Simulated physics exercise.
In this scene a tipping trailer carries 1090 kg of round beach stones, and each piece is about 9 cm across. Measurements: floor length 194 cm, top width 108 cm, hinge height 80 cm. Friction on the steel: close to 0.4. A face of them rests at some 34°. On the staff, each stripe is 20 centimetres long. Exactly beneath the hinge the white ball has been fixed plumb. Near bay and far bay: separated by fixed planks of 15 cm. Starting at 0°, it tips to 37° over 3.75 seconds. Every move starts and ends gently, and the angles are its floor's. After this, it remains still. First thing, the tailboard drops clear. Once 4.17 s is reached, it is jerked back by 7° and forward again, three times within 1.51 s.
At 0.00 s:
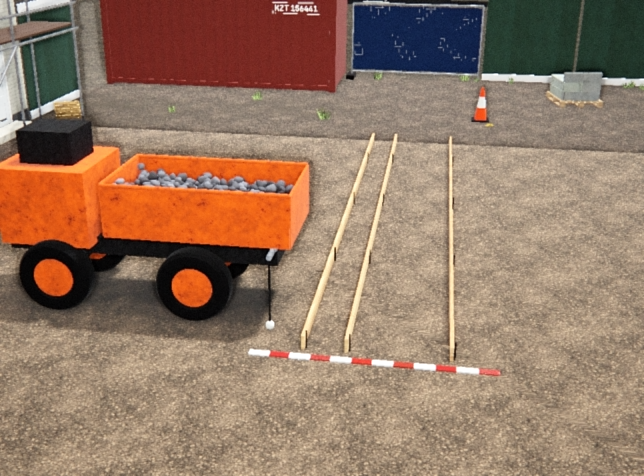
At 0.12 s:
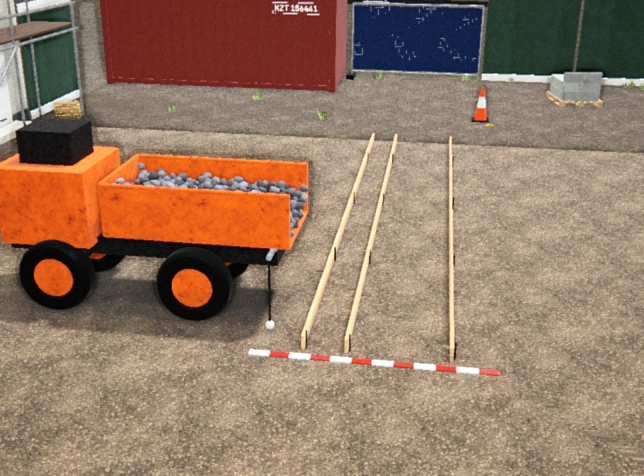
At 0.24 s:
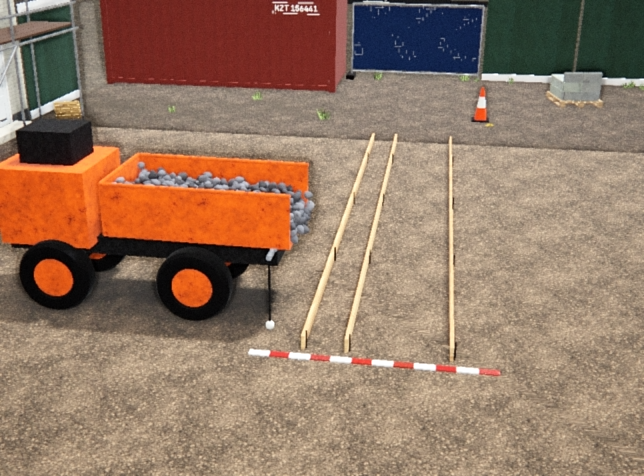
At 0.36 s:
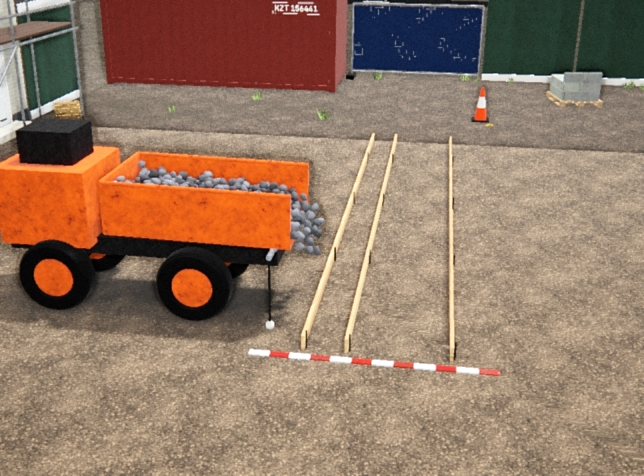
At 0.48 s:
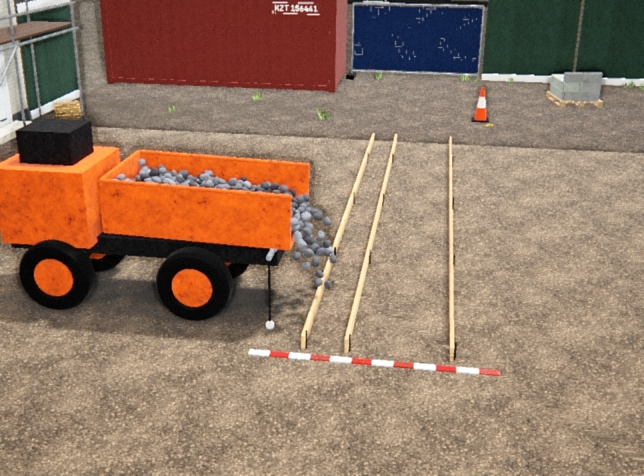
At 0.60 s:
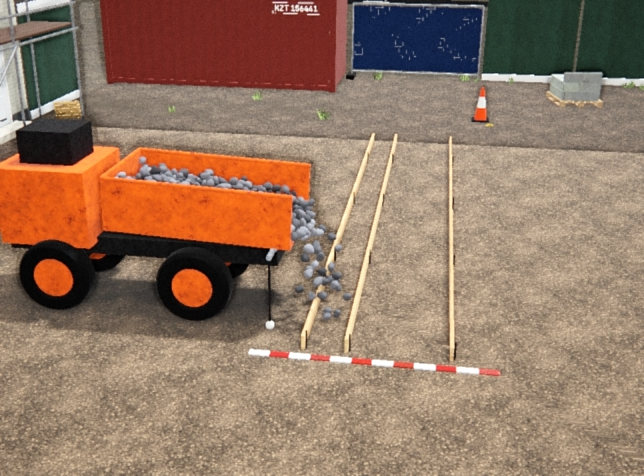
Gravel yard with an orange trailer, its tailboard gone and bed barely tilting, grey stones spilling off the right end onto the ground.
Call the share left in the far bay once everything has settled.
Roughly 60 per cent.
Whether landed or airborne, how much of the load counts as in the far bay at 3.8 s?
I'd put it near 55 per cent.
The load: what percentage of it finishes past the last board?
Some 0 per cent of the load.
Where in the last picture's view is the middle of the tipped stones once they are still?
Roughly (371, 300), I'd say.
After 2.8 s the floor is at 31°; 43 % in the bed, 10 % short of the bays, 35 % in the near bay, 12 % in the far bay; the foremost stones are at (414, 310).
After 3.8 s the floor is at 37°; 0 % in the bed, 12 % short of the bays, 33 % in the near bay, 55 % in the far bay; the foremost stones are at (457, 303).
After 6.1 s the floor is at 37°; 0 % in the bed, 13 % short of the bays, 29 % in the near bay, 58 % in the far bay; the foremost stones are at (474, 303).
After 9.0 s the floor is at 37°; 0 % in the bed, 13 % short of the bays, 29 % in the near bay, 58 % in the far bay; the foremost stones are at (474, 303).
